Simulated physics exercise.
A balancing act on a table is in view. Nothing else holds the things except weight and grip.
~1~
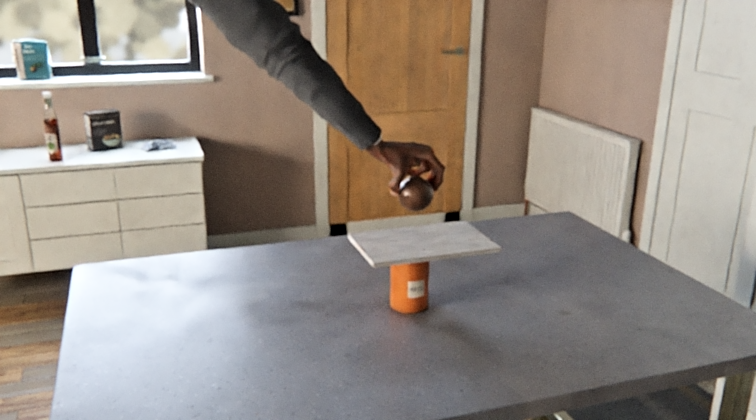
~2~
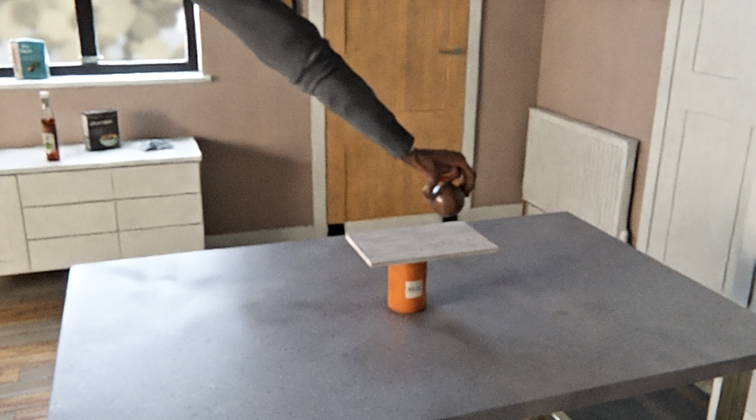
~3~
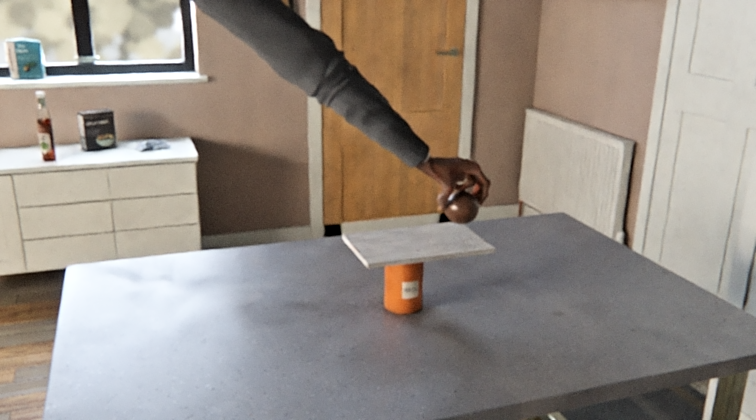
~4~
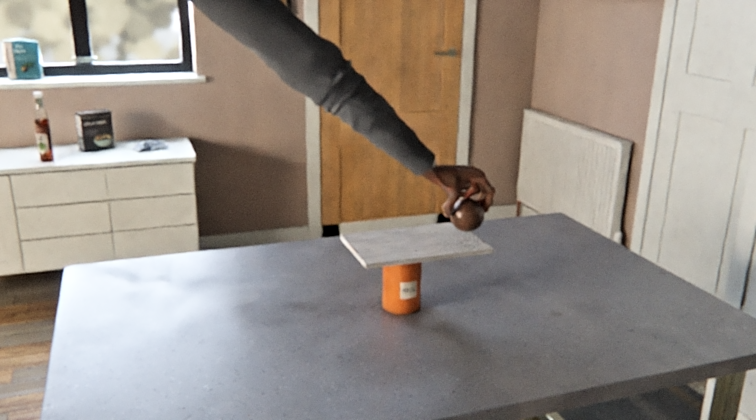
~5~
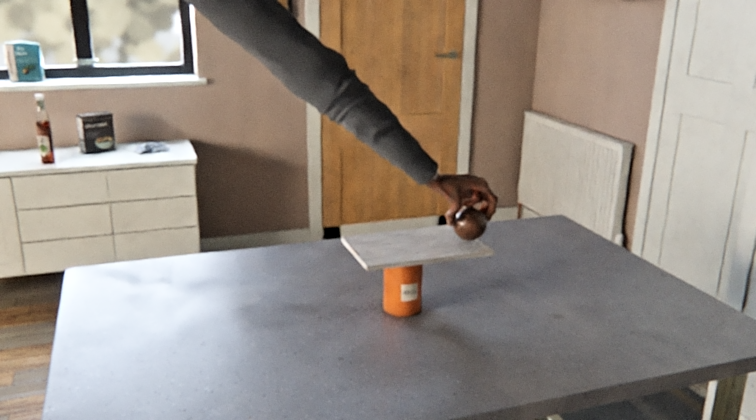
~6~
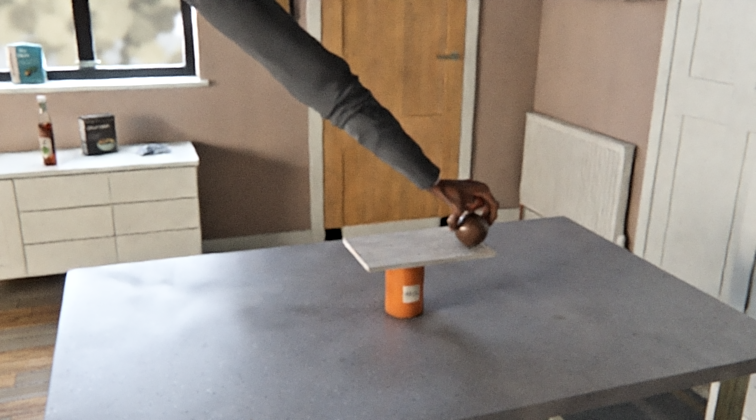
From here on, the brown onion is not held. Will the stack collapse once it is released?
Yes, the stack does not carry the load.
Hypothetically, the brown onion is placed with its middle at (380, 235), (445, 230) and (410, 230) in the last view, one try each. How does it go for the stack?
It remains upright first, goes over second and remains upright third.
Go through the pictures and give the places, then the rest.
In the first picture, on its way; brown onion (415, 193); orange jar (410, 276).
In the second picture, on its way; brown onion (447, 200); orange jar (408, 276).
In the third picture, on its way; brown onion (462, 207); orange jar (404, 277).
In the fourth picture, on its way; brown onion (467, 214); orange jar (402, 277).
In the fifth picture, on its way; brown onion (470, 224); orange jar (403, 279).
In the sixth picture, in place under the hand; brown onion (471, 229); orange jar (405, 281).
Then, 0.40 s on from there, brown onion now fallen; white board turned 62° from how it was put.
Then, 0.60 s on from there, white board now fallen.
Then, 0.90 s on from there, orange jar shifted a little.
In the end, fallen, brown onion and white board; orange jar unmoved. The stack gives way.
